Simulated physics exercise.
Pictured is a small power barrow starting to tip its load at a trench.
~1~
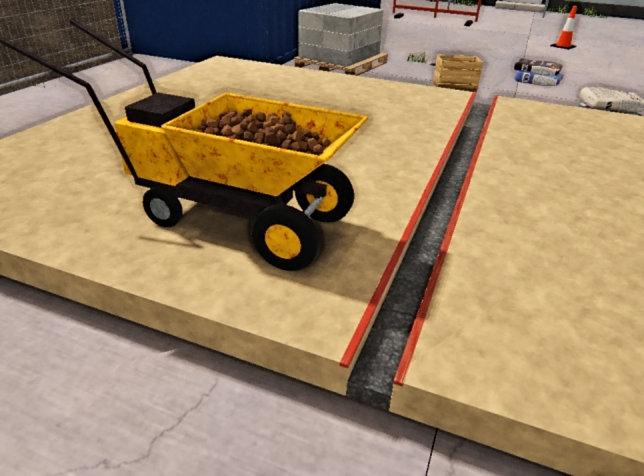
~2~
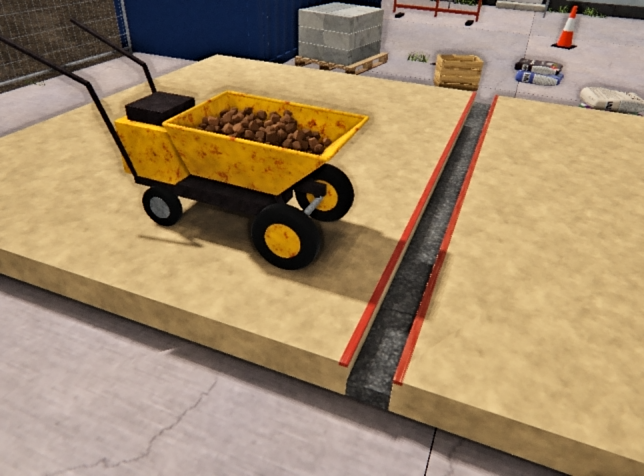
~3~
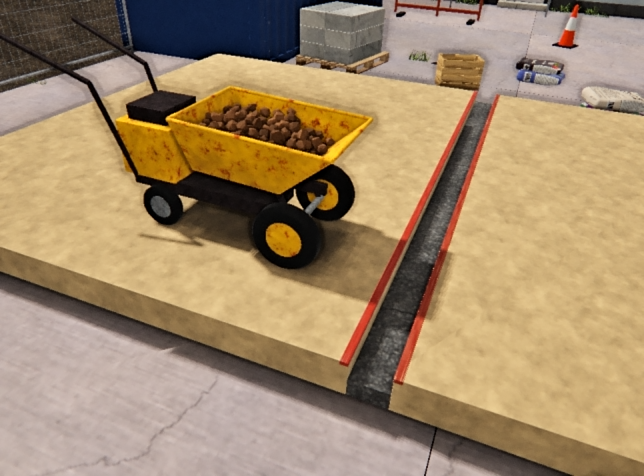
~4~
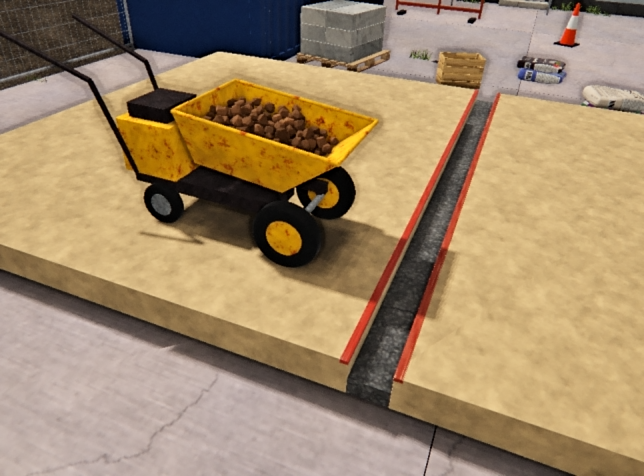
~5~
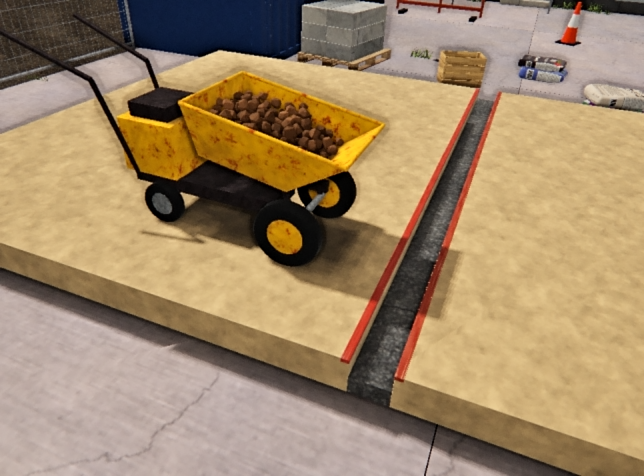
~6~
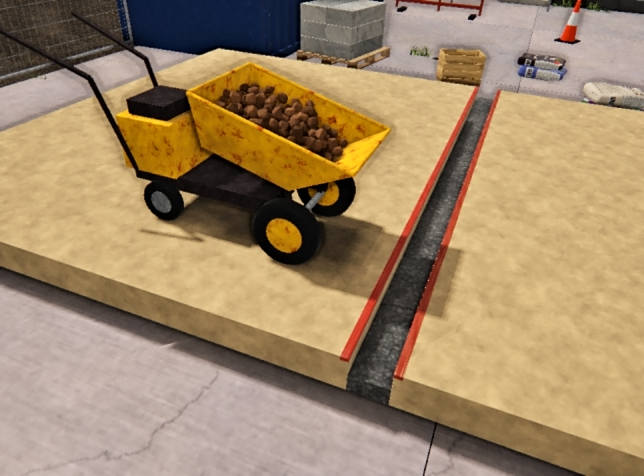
The yellow skip of a small power barrow, loaded with brown clods, sits level at first, then tilts gradually forward to the right, its back end rising, while the wheels stay still on a tan slab beside a narrow, red-edged trench.
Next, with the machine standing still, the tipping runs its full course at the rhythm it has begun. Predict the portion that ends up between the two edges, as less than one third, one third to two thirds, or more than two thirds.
I'd say between one and two thirds of it lands in the trench.
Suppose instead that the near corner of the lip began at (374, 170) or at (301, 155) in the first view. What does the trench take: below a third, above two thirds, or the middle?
First: Under a third; second: One to two thirds.
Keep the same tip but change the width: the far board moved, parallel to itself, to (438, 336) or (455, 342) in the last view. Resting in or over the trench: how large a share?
About 70 %, then 80 %.
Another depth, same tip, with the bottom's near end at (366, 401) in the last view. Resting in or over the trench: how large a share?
About 70 %.
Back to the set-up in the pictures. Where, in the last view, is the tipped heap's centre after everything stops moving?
(429, 262).
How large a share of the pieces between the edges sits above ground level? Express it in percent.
The answer is close to 30 per cent.
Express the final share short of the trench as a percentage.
It works out to roughly 0 percent.
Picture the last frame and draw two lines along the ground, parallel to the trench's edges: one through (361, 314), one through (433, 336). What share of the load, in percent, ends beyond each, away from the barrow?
Some 80 and some 20 per cent, respectively.
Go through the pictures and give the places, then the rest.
In the first frame, lip of the skip at (326, 160), level; top of the load at (244, 126), clay clods; first edge of the trench at (365, 320); far edge at (415, 335), the trench under half as wide as the skip, and about half as deep as wide.
In the second frame, lip of the skip at (327, 160), level; top of the load at (245, 125).
In the third frame, lip of the skip at (332, 162), tipped barely; top of the load at (249, 122).
In the fourth frame, lip of the skip at (338, 164), tipped a little; top of the load at (244, 119).
In the fifth frame, lip of the skip at (346, 169), tipped a little; top of the load at (251, 115).
In the sixth frame, lip of the skip at (353, 175), tipped clearly; top of the load at (252, 111); first edge of the trench at (365, 314); far edge at (415, 329).
Soon after the last picture, skip tipped steeply; all in the skip.
A little later, skip tipped right over; about half in the skip; about a third in or heaped over the trench; about a quarter beyond it; a stray few falling.
Later still, skip tipped right over; about a quarter in the skip; a stray few short of the trench; about half in or heaped over the trench; about a third beyond it.
At rest, skip tipped right over; about a quarter in the skip; a stray few short of the trench; about half in or heaped over the trench; about a third beyond it.
